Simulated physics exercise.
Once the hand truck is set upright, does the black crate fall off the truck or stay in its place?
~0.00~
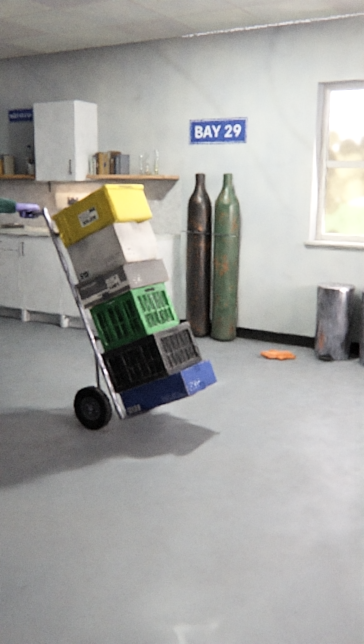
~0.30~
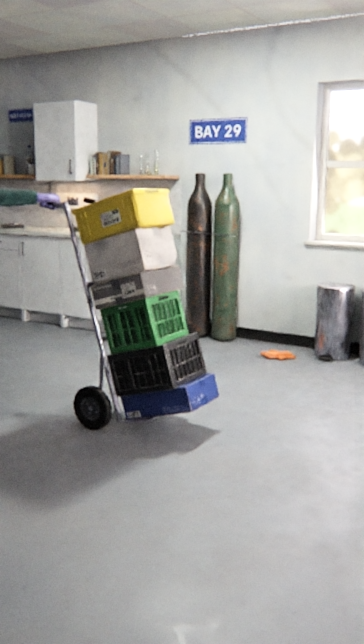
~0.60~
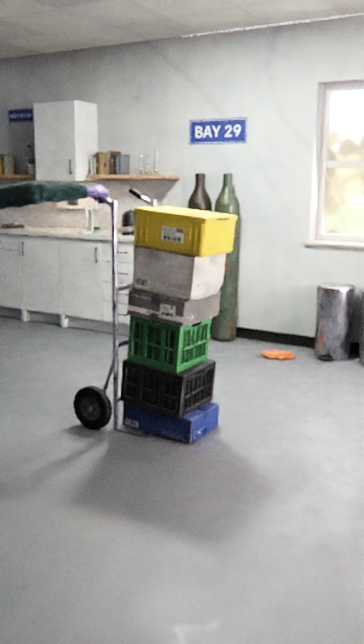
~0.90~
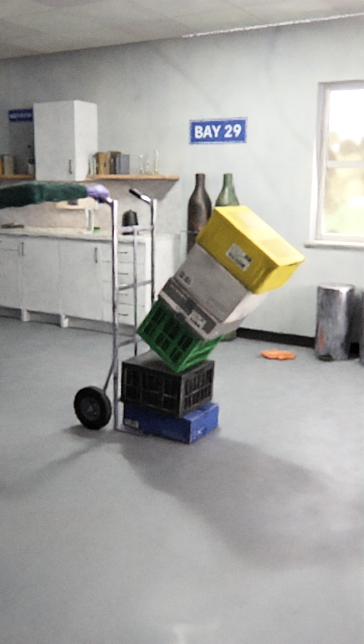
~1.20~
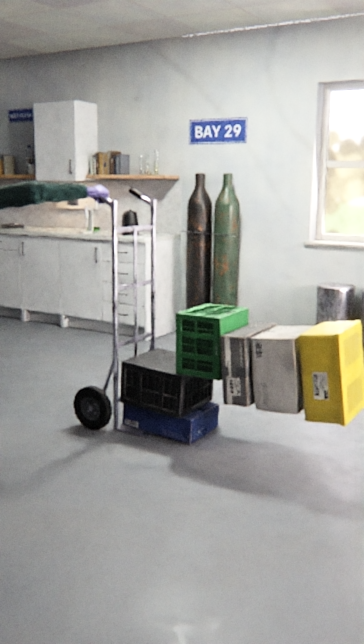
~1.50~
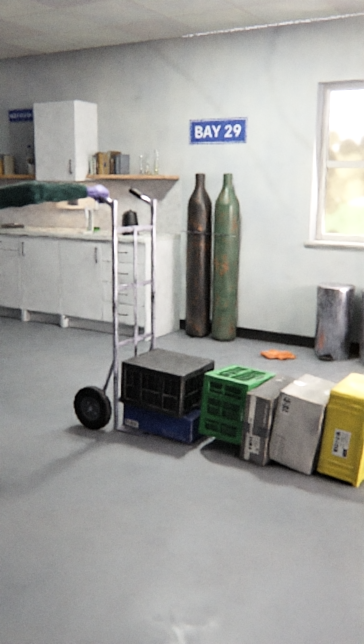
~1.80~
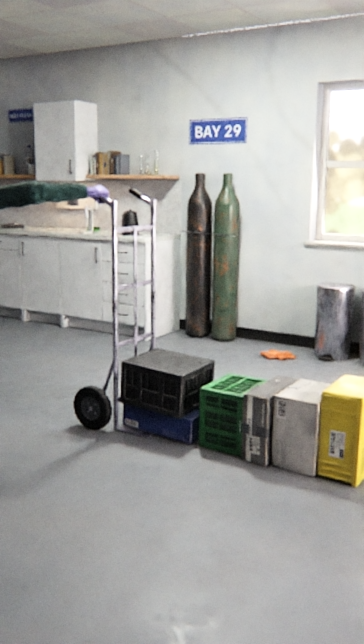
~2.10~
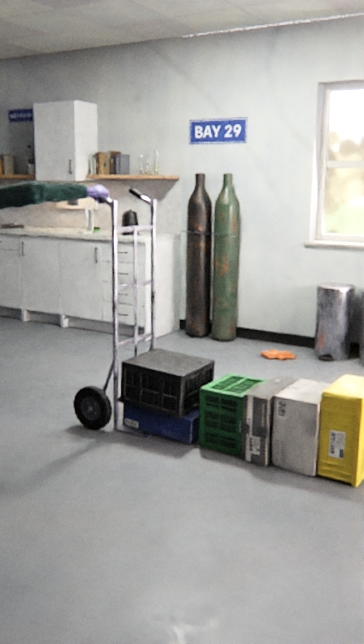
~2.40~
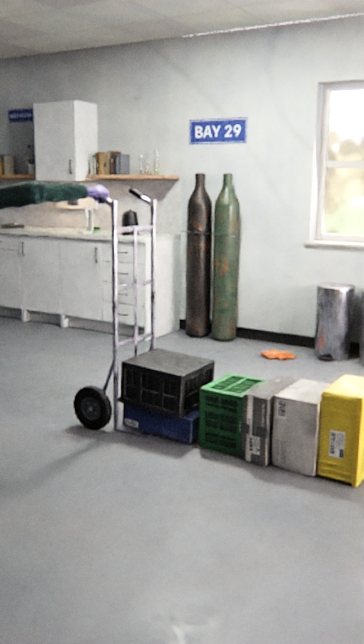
The black crate stays in its place on top of the blue box, even though everything stacked above it topples off to the right.
